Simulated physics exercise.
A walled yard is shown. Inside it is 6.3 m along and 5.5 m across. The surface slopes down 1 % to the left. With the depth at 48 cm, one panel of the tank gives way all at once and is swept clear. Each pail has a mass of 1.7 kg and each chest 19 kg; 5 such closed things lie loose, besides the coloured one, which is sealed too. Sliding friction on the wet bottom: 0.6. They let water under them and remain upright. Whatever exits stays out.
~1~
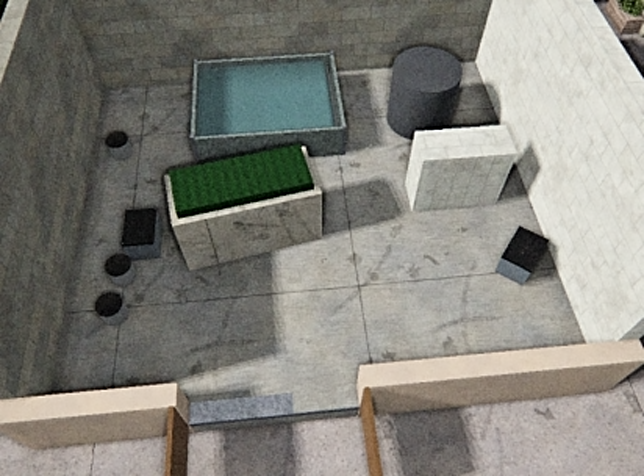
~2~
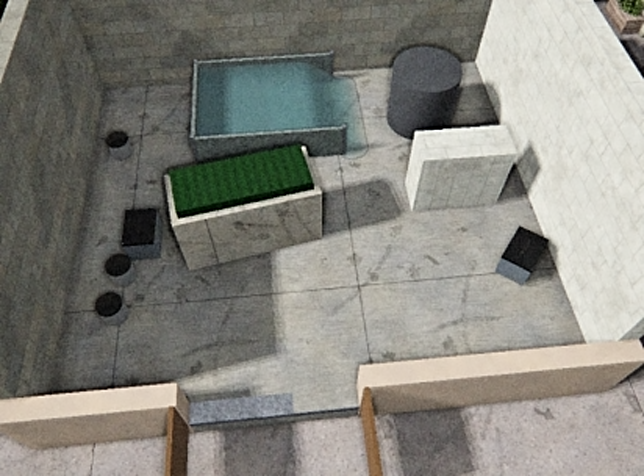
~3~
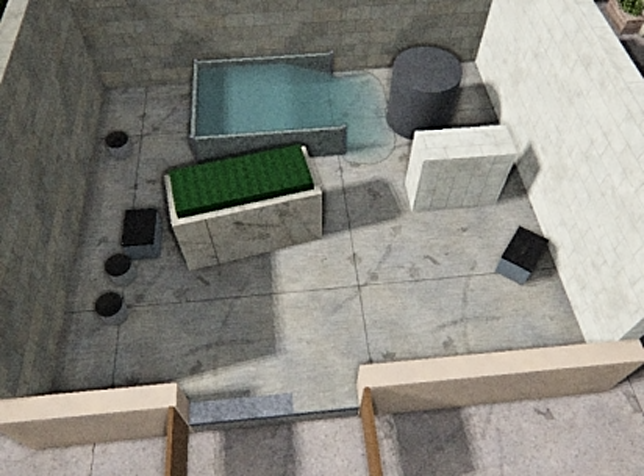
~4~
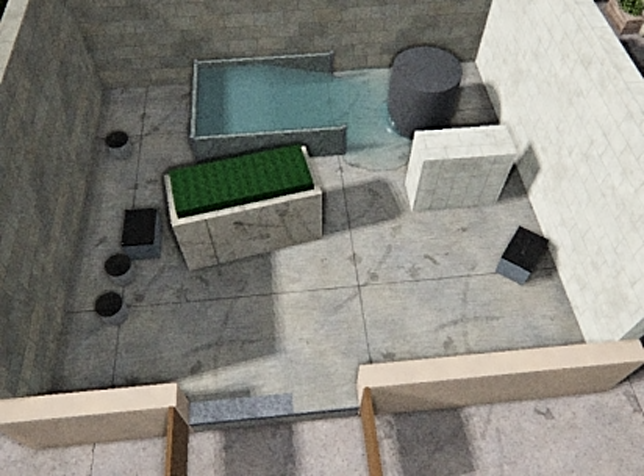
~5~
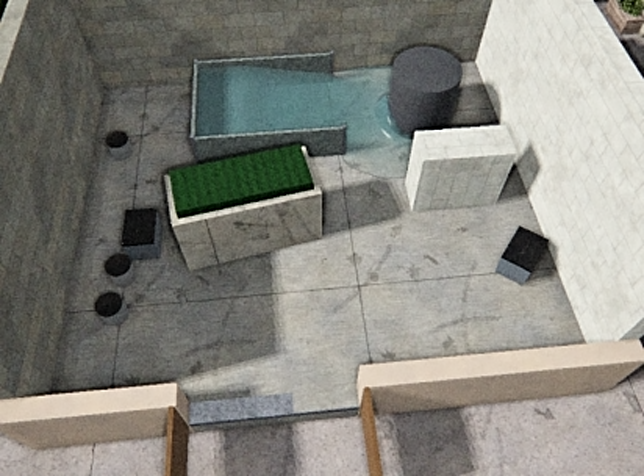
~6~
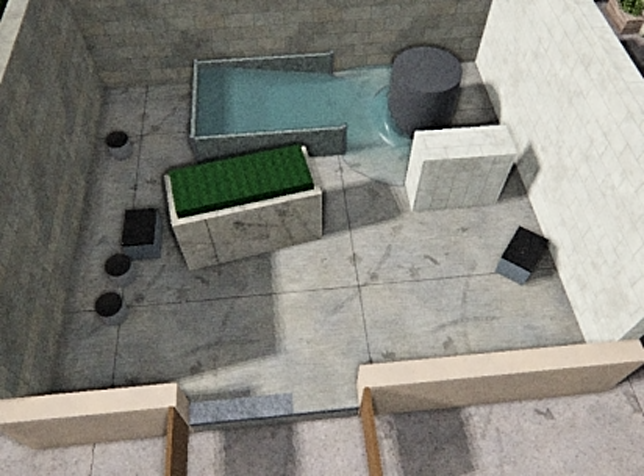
The clip opens on a walled yard with a full rectangular tank, a green-topped block, a dark cylinder and a pale slab. The tank's right side gives way, and water spreads rightward across the floor, reaching and curling around the cylinder's base, while the surrounding objects stay still.
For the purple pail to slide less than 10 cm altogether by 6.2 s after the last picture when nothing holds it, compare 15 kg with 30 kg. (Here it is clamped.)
I expect that the lower weight is enough.
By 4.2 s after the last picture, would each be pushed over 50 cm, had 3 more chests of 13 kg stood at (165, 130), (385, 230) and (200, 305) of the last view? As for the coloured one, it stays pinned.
Results, in sequence: Not exceeded / exceeded / not exceeded.
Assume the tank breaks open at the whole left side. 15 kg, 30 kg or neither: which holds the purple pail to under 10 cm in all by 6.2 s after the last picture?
That way round, the lesser mass holds.
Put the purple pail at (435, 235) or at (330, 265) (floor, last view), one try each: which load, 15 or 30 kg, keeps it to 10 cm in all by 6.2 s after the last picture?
Respectively, first option suffices; first option suffices.
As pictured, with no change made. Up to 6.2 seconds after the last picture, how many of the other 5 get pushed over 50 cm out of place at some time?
Total: 0.
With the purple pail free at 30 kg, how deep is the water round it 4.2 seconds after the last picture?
Depth: Approx. 7 cm.
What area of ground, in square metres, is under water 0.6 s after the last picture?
9.0 m2.
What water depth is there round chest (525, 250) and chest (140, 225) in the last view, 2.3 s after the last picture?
First about 4 cm, second about 0 cm.
Then, 0.6 s after the last picture the purple pail would be 0 cm from its start with 15 kg and 0 cm from its start with 30 kg; 0 cm of water round it then.
Then, 2.3 s after the last picture the purple pail would be 0 cm from its start with 15 kg and 0 cm from its start with 30 kg; 0 cm of water round it then.
Then, 4.2 s after the last picture the purple pail would be 0 cm from its start with 15 kg and 0 cm from its start with 30 kg; 7 cm of water round it then.
Then, 6.2 s after the last picture the purple pail would be 0 cm from its start with 15 kg and 0 cm from its start with 30 kg; 6 cm of water round it then.
